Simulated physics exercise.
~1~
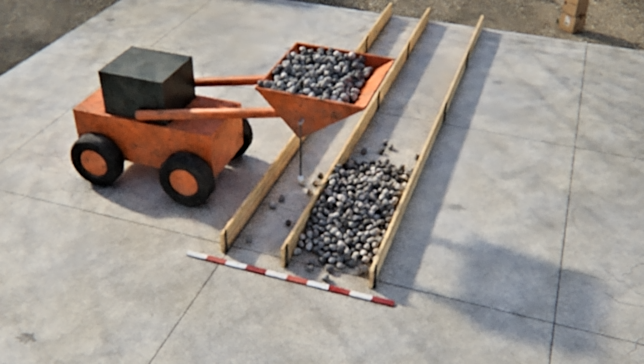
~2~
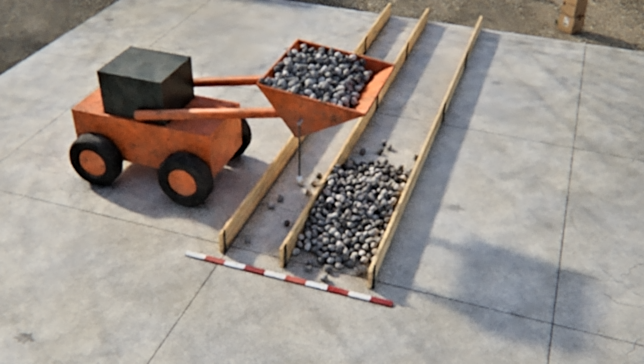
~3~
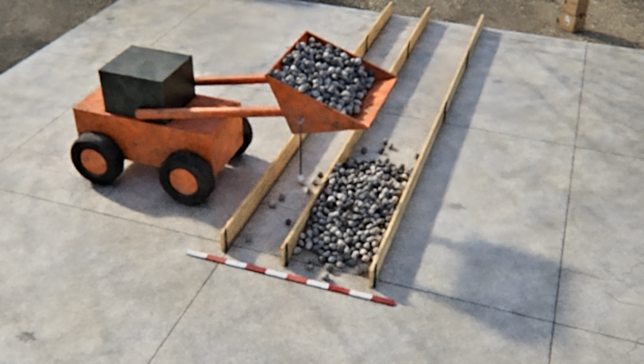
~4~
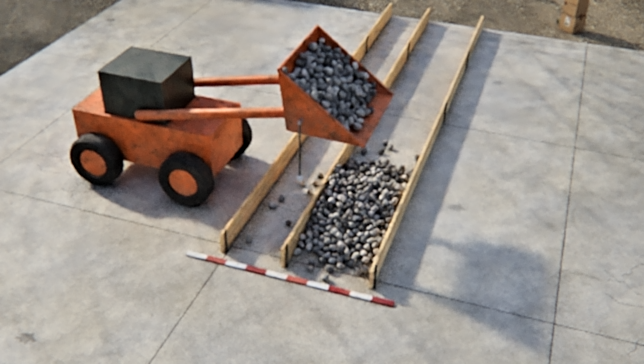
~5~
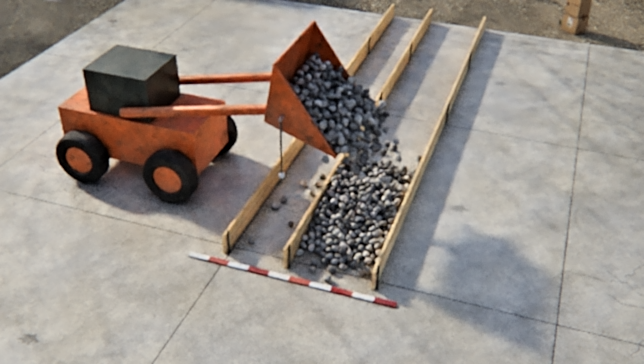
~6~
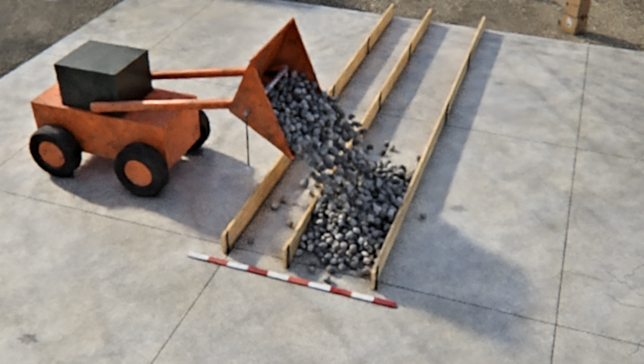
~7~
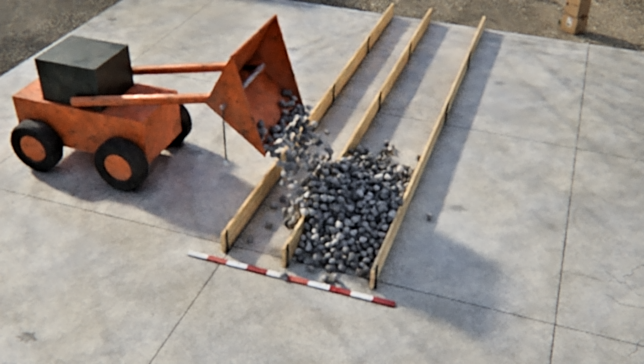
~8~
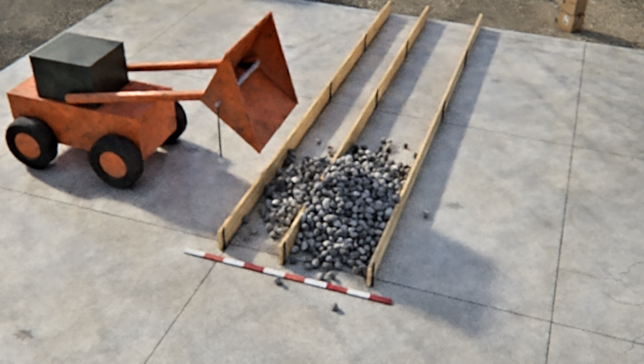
Orange loader tipping dark rounded stones onto a pile between wooden planks while backing left, ending empty beside a spread heap.
